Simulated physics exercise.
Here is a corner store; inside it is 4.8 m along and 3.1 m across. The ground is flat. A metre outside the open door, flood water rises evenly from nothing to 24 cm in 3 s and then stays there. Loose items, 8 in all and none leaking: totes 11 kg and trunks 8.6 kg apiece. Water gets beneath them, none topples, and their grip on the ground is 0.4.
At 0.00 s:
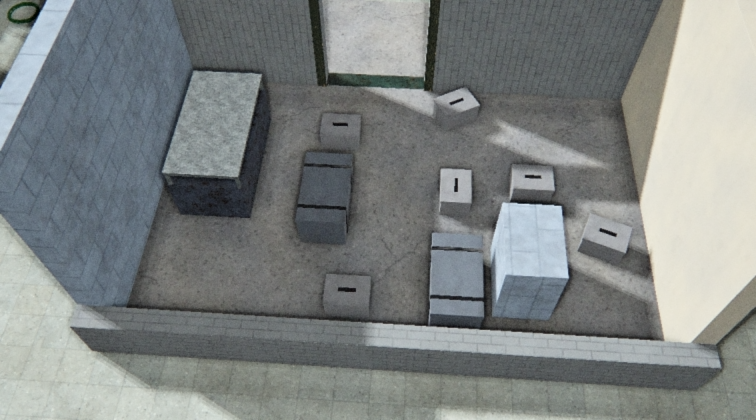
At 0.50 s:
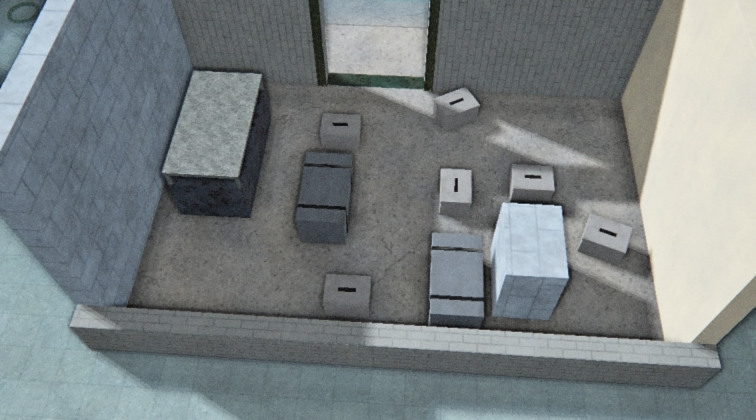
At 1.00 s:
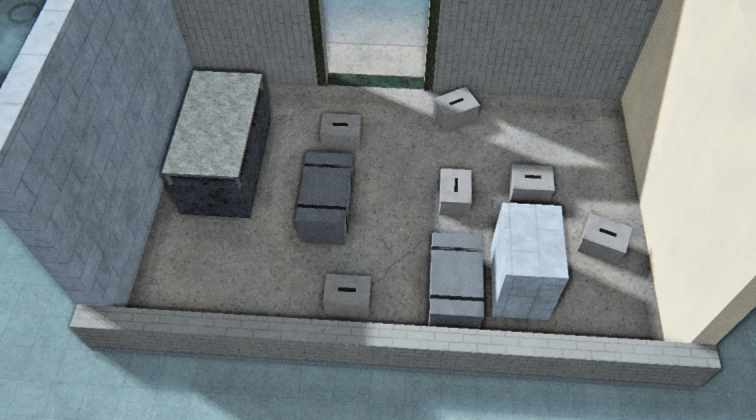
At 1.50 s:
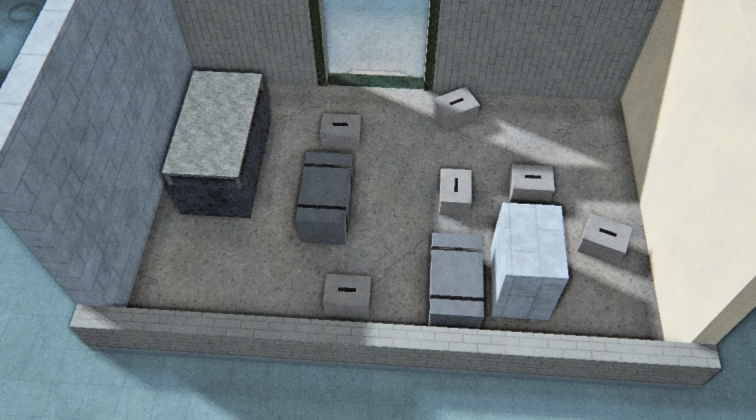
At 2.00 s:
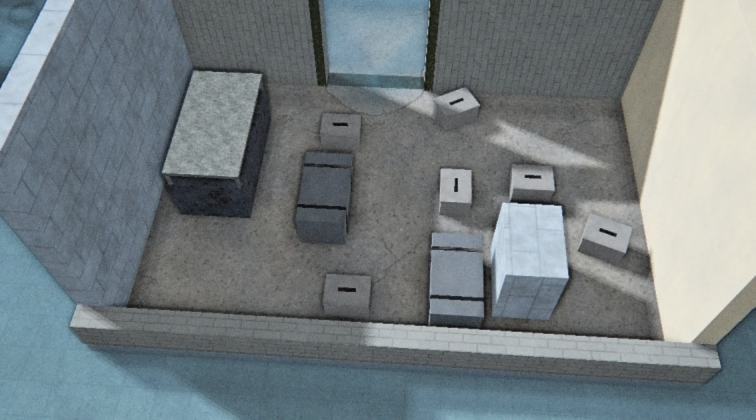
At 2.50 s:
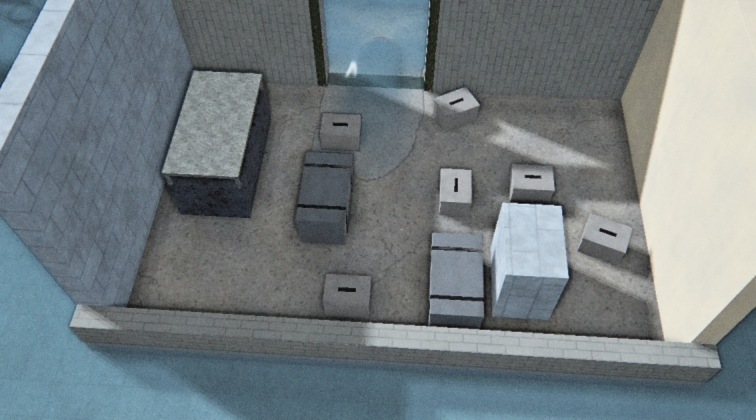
A walled room with blocks and boxes on its floor stayed still while bluish water spread over the ground outside, then crept through the open doorway and onto the floor just inside.
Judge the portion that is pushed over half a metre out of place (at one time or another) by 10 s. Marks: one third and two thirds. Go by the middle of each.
Share: Between one and two thirds.
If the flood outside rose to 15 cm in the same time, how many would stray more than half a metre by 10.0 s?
Then 1.
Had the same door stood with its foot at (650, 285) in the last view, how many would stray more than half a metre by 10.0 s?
Then 7.
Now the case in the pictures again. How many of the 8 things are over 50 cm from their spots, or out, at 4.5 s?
I count 2.
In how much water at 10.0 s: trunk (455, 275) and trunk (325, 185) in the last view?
Roughly 14 and 14 cm.
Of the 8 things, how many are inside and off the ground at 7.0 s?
I count 4.
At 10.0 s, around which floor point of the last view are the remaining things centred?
Around (420, 227).
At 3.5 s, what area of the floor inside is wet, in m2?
Some 4.0 m2.
After 3.5 s 0 of 8 are over 50 cm from their spots; 0 afloat.
After 4.5 s 2 of 8 are over 50 cm from their spots; 1 afloat.
After 7.0 s 3 of 8 are over 50 cm from their spots; 4 afloat.
After 10.0 s 5 of 8 are over 50 cm from their spots, and 5 have been at some point; 4 afloat.
